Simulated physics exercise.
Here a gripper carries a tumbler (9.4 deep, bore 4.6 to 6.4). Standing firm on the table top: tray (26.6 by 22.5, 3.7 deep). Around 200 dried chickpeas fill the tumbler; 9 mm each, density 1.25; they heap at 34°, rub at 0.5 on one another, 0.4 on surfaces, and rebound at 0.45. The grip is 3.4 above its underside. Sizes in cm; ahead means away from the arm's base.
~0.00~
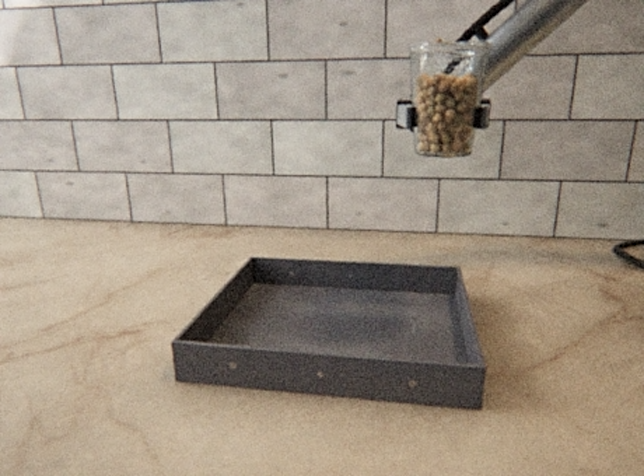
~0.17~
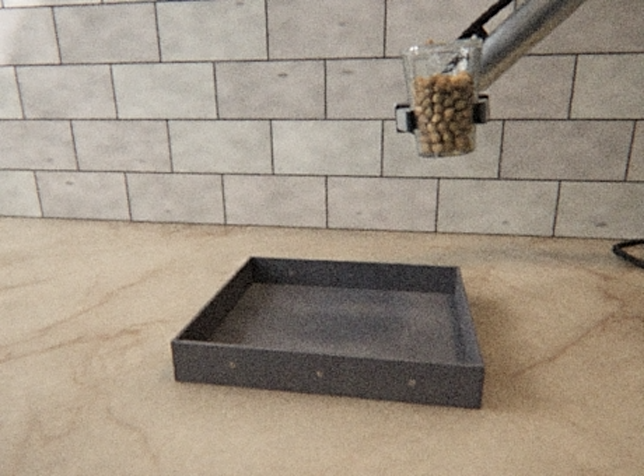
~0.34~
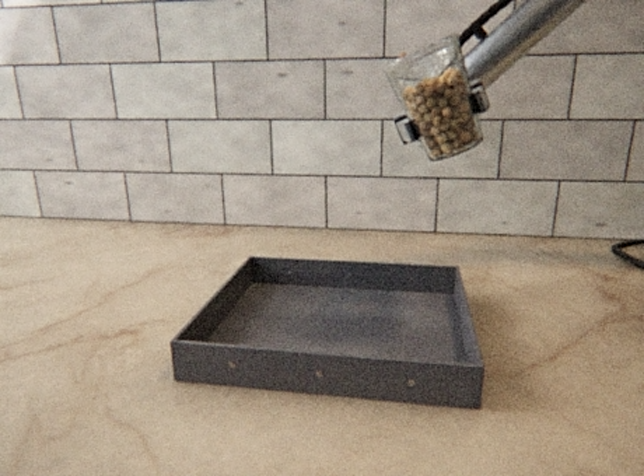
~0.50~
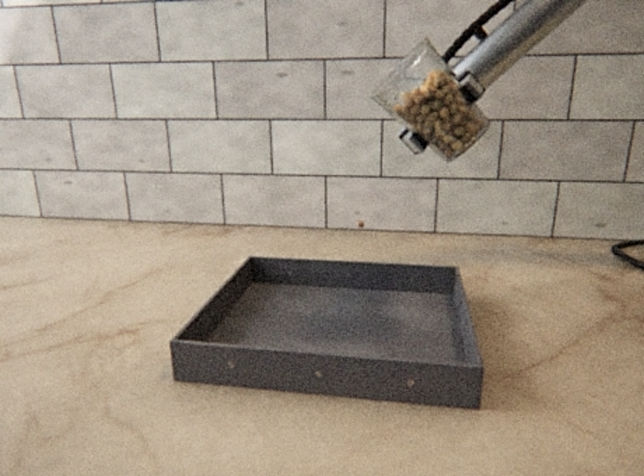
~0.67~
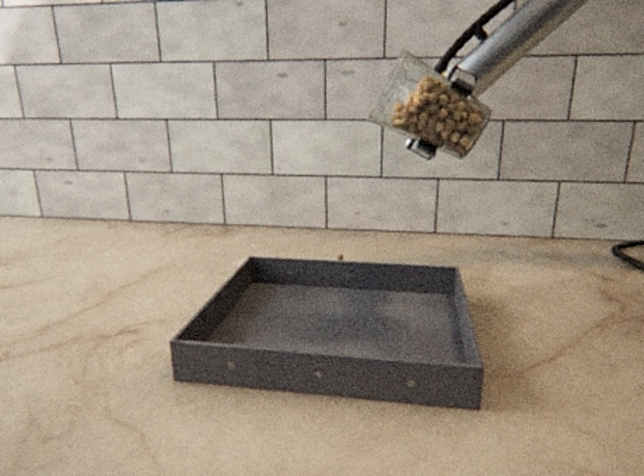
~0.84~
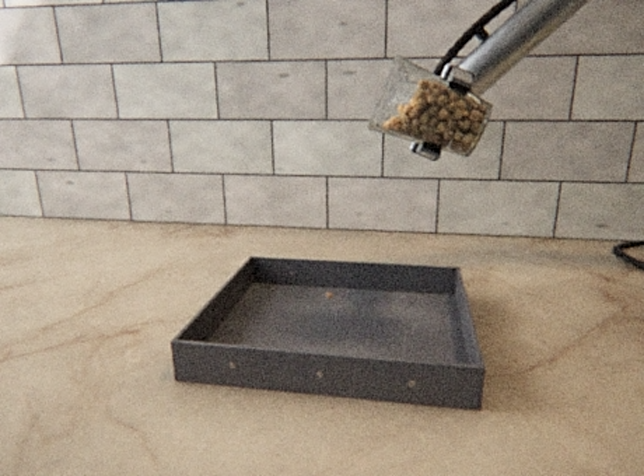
On a marbled tabletop before a tiled wall, a robotic gripper holds a clear tumbler of dried chickpeas above a dark, shallow tray. It tilts the tumbler steeply to the left, and a single chickpea drops into the tray.
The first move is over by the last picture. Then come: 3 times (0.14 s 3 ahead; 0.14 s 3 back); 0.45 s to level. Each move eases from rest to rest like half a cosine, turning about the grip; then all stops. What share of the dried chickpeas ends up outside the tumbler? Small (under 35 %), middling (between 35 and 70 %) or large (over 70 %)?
A small share, under 35 %, ends outside the tumbler.
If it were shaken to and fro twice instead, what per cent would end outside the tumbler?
It would be near 15 per cent.
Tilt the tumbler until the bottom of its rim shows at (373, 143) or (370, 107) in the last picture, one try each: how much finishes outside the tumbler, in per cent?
About 60 and 0 per cent.
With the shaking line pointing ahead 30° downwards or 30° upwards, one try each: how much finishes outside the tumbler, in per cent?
About 5 and 25 per cent.
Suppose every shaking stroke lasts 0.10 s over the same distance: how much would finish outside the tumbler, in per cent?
It would be near 35 per cent.
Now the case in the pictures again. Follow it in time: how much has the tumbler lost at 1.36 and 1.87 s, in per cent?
In turn: 15, 25.
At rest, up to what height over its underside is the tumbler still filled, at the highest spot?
Some 7.5 cm.
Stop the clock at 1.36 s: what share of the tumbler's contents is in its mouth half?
About 50 per cent.
By 1.36 s, tilted 69° forward, highest piece 24 above the table; 173 in the tumbler, 17 in the tray, 10 in flight or on a rim.
By 1.87 s, tilted 42° forward, highest piece 26 above the table; 154 in the tumbler, 46 in the tray.
By 2.33 s, level, highest piece 27 above the table; 154 in the tumbler, 46 in the tray.
By 3.38 s, level, highest piece 27 above the table; 154 in the tumbler, 46 in the tray.
Final count, 154 in the tumbler, 46 in the tray. That is 23 % outside the tumbler.
